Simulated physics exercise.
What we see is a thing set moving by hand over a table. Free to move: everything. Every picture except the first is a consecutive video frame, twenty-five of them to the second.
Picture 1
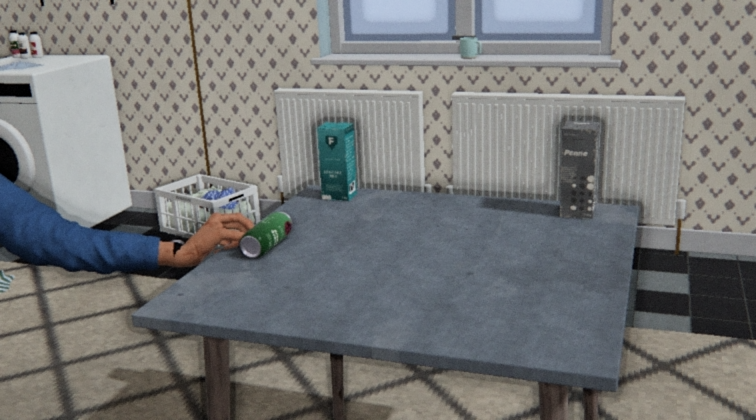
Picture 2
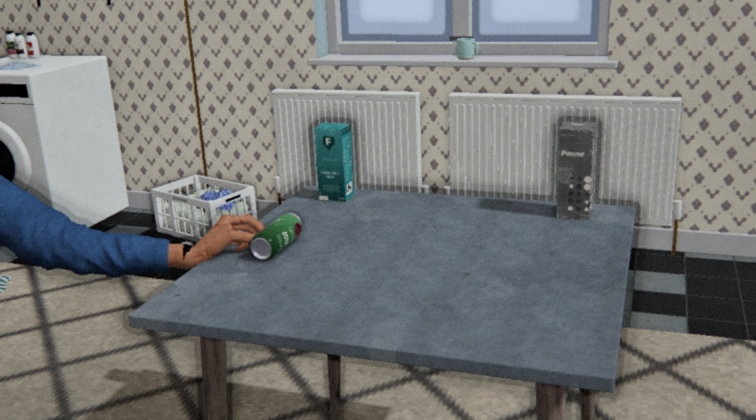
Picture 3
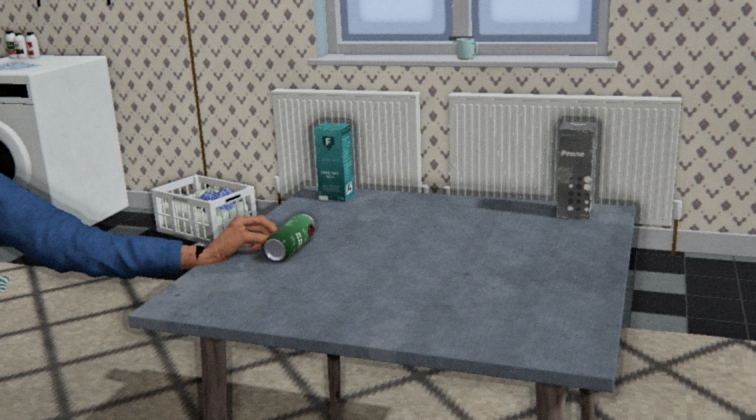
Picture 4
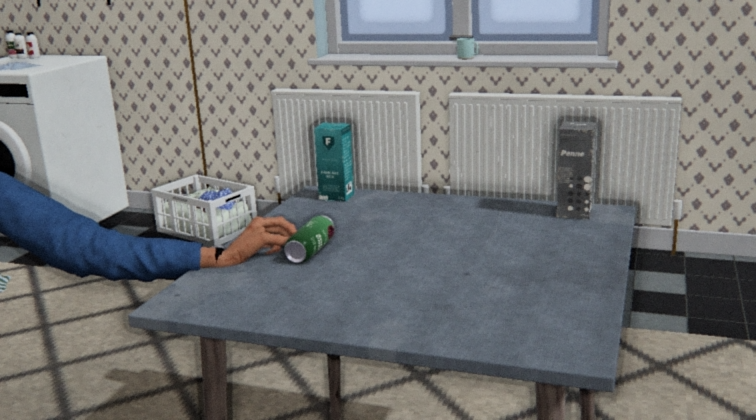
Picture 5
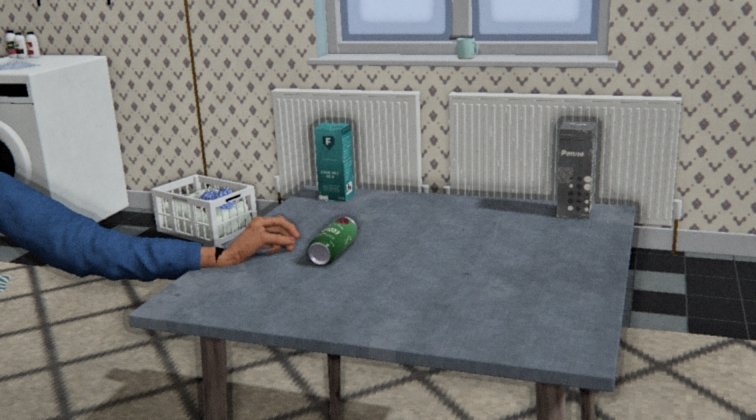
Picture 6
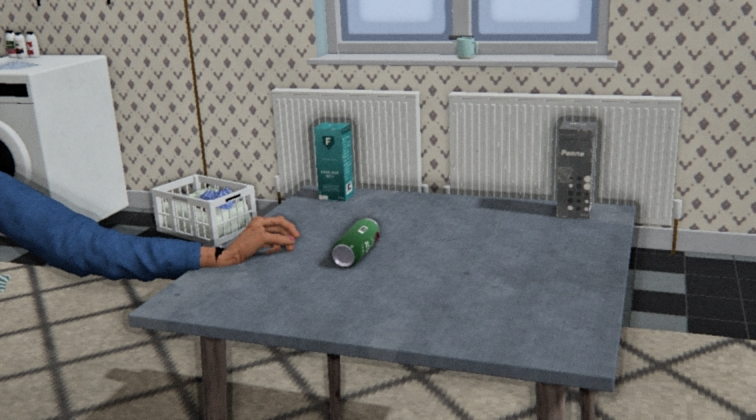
To begin with, a hand in a blue sleeve rests against a green can lying on its side near the left edge of a grey table. The hand pushes the can to the right, then stays behind as the can rolls a short way clear of the fingers, while two boxes stand unmoved at the back.
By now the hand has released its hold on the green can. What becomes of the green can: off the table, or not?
It ends up off the table.
Then, 0.20 s past the last view, green can displaced well along near (474, 253).
Then, 0.40 s past the last view, green can displaced well along near (593, 263).
Then, 0.70 s past the last view, green can now off the table.
Then, 0.90 s past the last view, things are still on the move.
Finally, off the table, green can.
